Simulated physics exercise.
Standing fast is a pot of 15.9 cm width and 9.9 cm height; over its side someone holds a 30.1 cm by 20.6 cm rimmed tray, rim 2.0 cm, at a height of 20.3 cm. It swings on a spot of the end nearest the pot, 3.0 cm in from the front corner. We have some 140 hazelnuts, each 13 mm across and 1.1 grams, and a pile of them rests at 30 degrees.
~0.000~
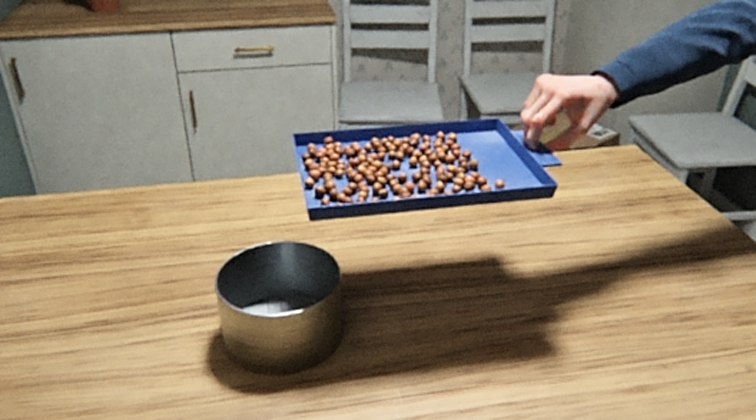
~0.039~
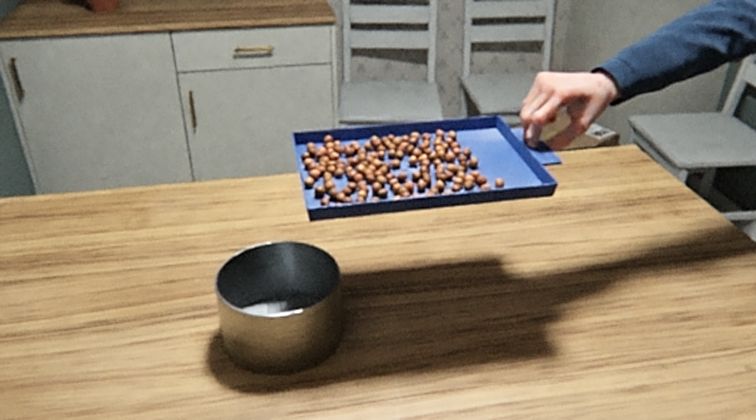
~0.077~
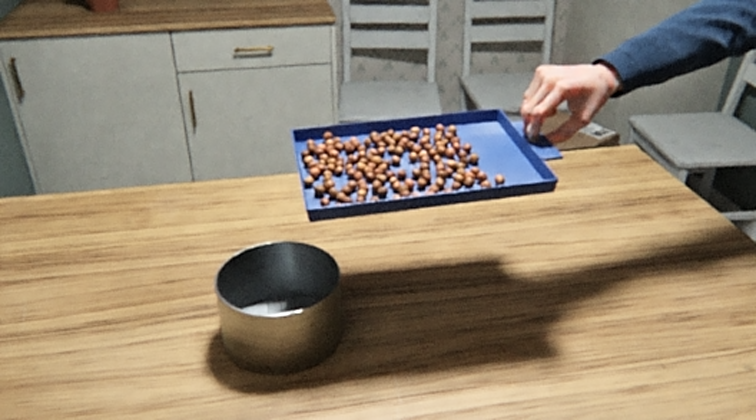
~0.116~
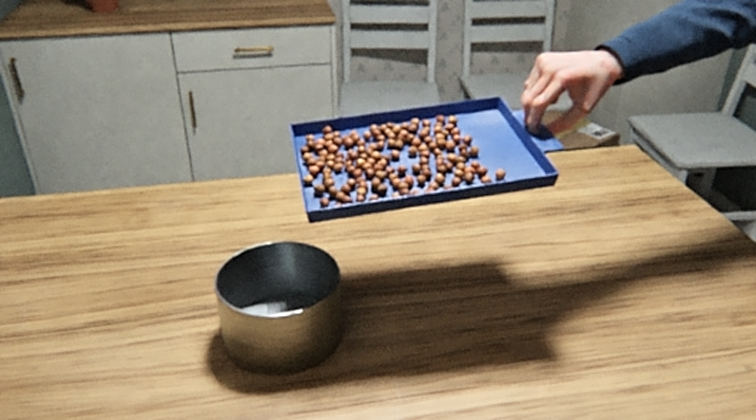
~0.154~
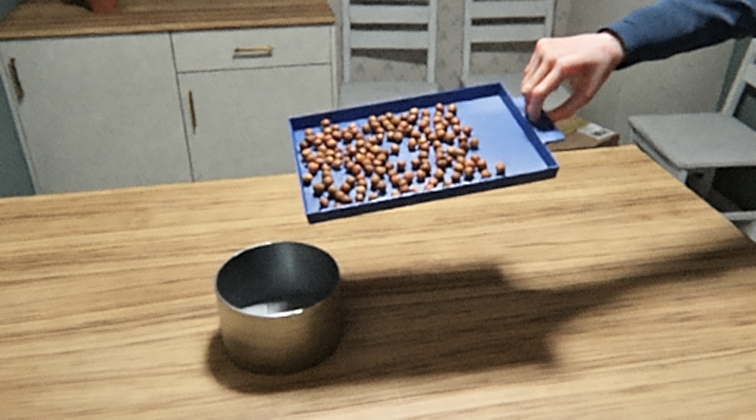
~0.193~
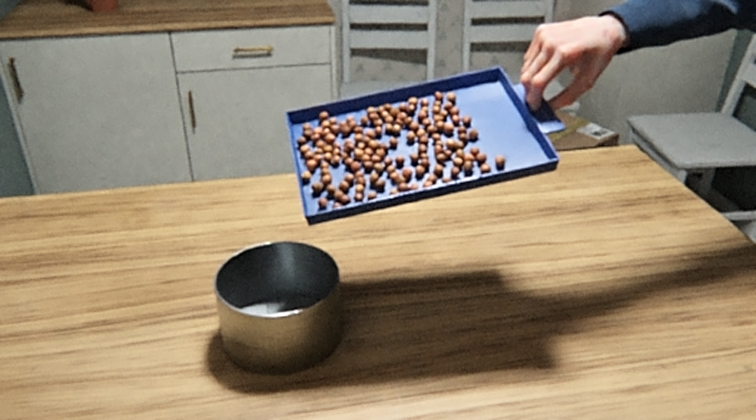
At the start, a hand in a dark blue sleeve holds a blue rimmed tray of hazelnuts level above a wooden table, with a metal pot standing below to the left. The hand then raises the tray's right side slightly, tilting it toward the left front, while the pot stays still.
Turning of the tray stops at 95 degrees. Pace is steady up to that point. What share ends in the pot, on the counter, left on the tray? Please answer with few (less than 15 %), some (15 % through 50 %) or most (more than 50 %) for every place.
Pot: Some, counter: Most, tray: Few.
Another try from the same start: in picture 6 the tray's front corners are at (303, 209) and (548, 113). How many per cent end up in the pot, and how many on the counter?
You'd end with pot at 65 and counter at 35.
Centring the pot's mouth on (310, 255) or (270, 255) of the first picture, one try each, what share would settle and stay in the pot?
Close to 0 in a hundred, then close to 0 in a hundred.
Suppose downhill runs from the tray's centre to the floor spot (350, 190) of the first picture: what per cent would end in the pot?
Roughly 70 % of the pieces.
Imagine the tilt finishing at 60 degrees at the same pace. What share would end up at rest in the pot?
Roughly 0 percent.
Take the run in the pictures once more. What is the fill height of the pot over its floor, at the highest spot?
1.5 cm.
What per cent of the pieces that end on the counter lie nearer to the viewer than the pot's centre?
Share: Roughly 100 %.
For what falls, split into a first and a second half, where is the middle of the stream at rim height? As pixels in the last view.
I'd mark about (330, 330) for the first half and about (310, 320) for the second.
Then, at 0.54 s, tilt 55 degrees; the tray holds 100 %, the pot 0 %.
After 0.76 s, tilt 80 degrees; the tray holds 95 %, the pot 0 %.
Then, at 1.11 s, tilt 95 degrees; the tray holds 15 %, the pot 5 %.
At rest (2.4 s), pot 25 %, counter 75 %, tray 0 %.
